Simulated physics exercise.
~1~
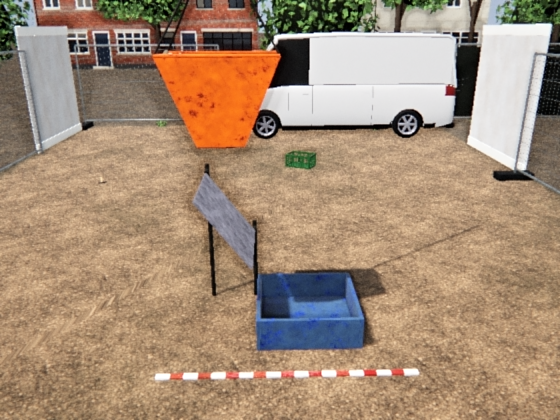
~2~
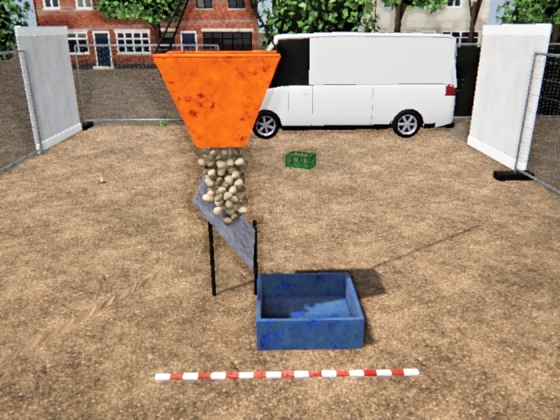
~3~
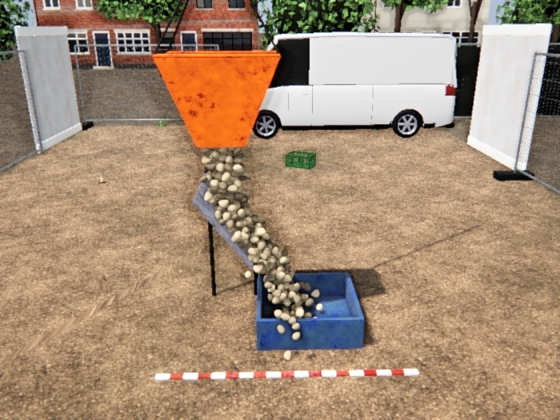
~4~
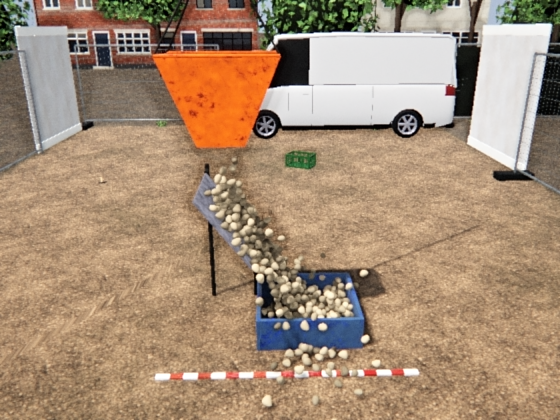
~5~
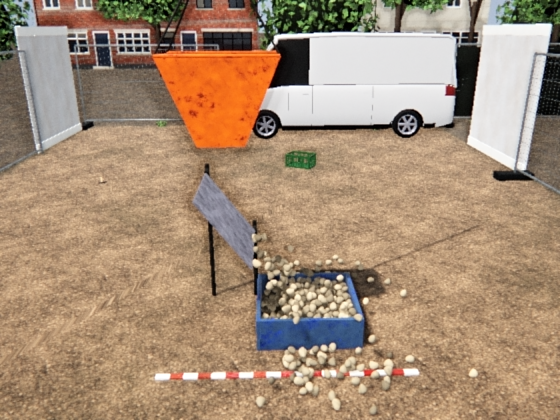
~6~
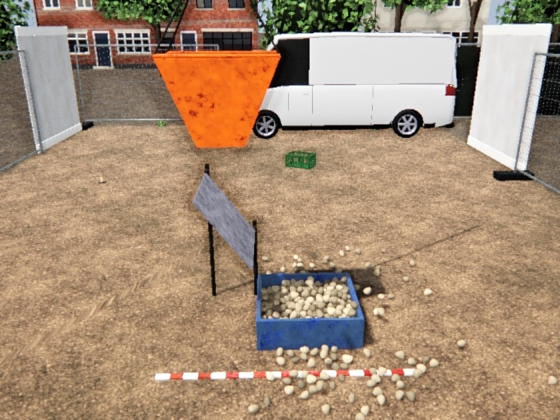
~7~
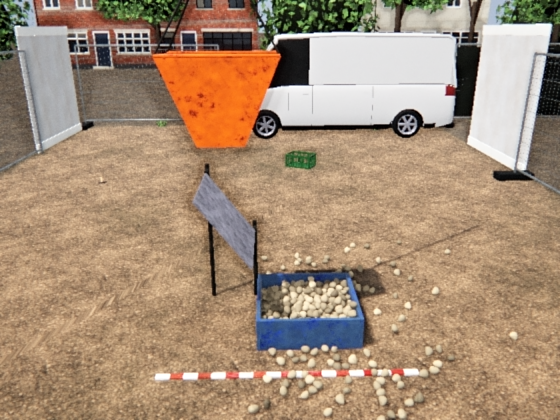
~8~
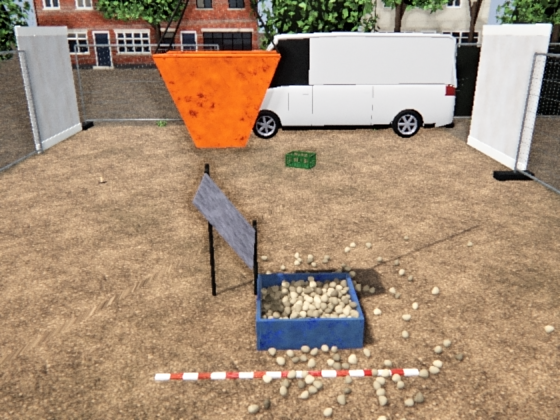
An orange skip drops round stones down a slide into a blue bin, some spilling right.
